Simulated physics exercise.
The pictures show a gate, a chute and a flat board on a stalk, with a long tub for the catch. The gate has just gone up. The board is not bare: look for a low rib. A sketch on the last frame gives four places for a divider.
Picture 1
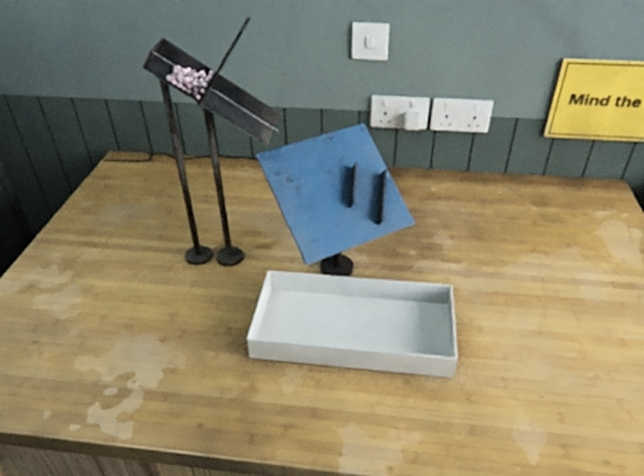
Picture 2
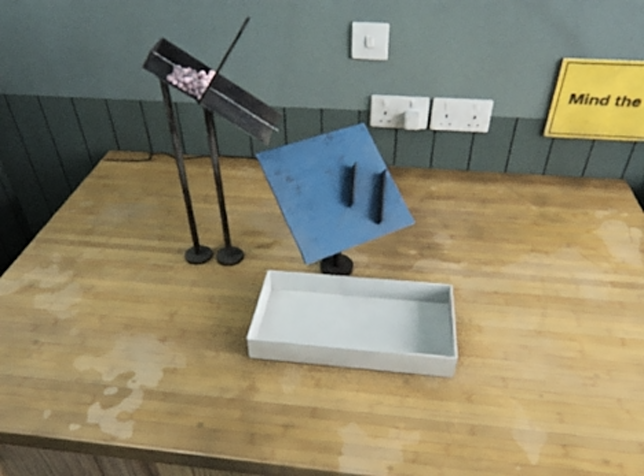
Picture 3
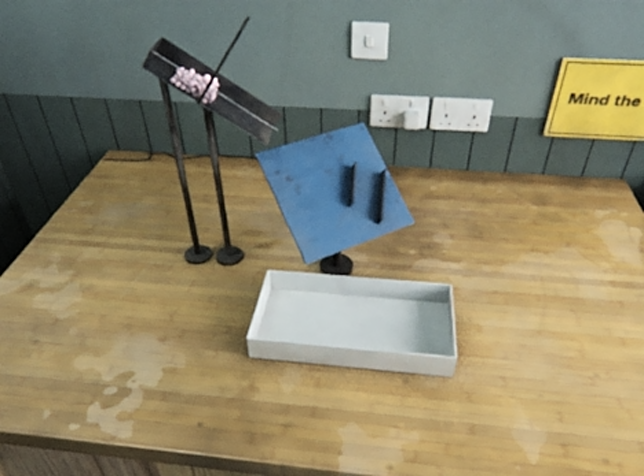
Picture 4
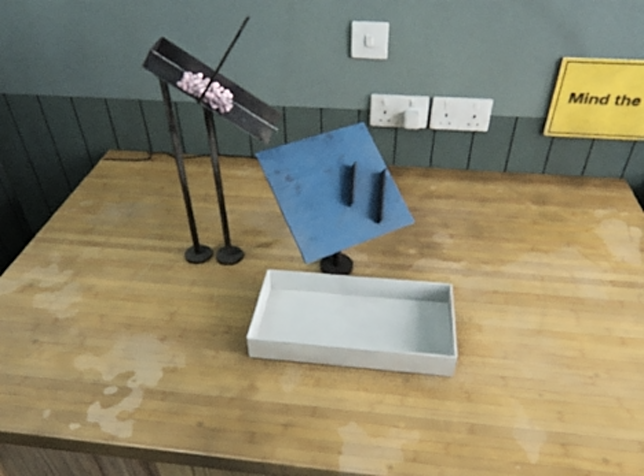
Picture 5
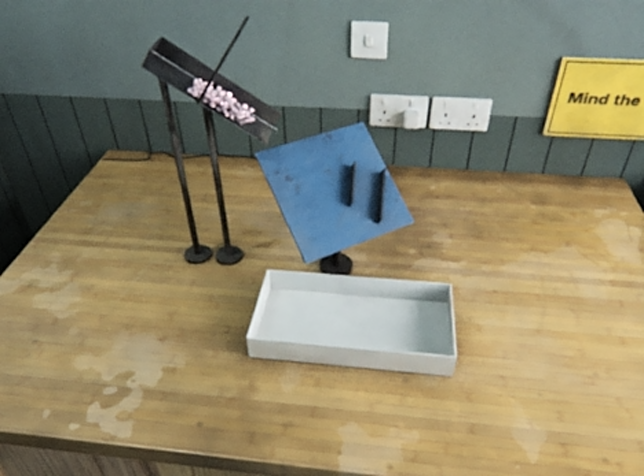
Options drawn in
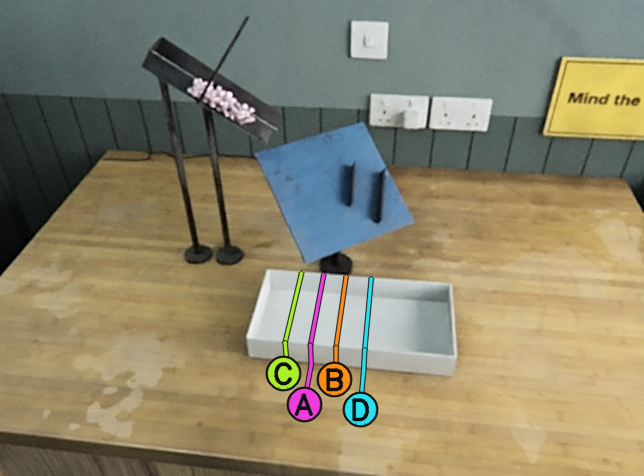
On a wooden table, small pink pearls slide partway down a dark chute toward the right.
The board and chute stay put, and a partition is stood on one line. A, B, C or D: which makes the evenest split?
Line D does it best.
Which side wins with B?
Right.
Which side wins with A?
The right side.
On the marked copy, line A crosses the front rim at (310, 344); line B crosses the front rim at (336, 346); line C crosses the front rim at (285, 341); line D crosses the front rim at (364, 349).
For line A, of what is caught, none on the left of the divider, all on the right.
For line B, of what is caught, a small part on the left of the divider, nearly all on the right.
For line C, of what is caught, none on the left of the divider, all on the right.
For line D, of what is caught, about two thirds on the left of the divider, about a third on the right.
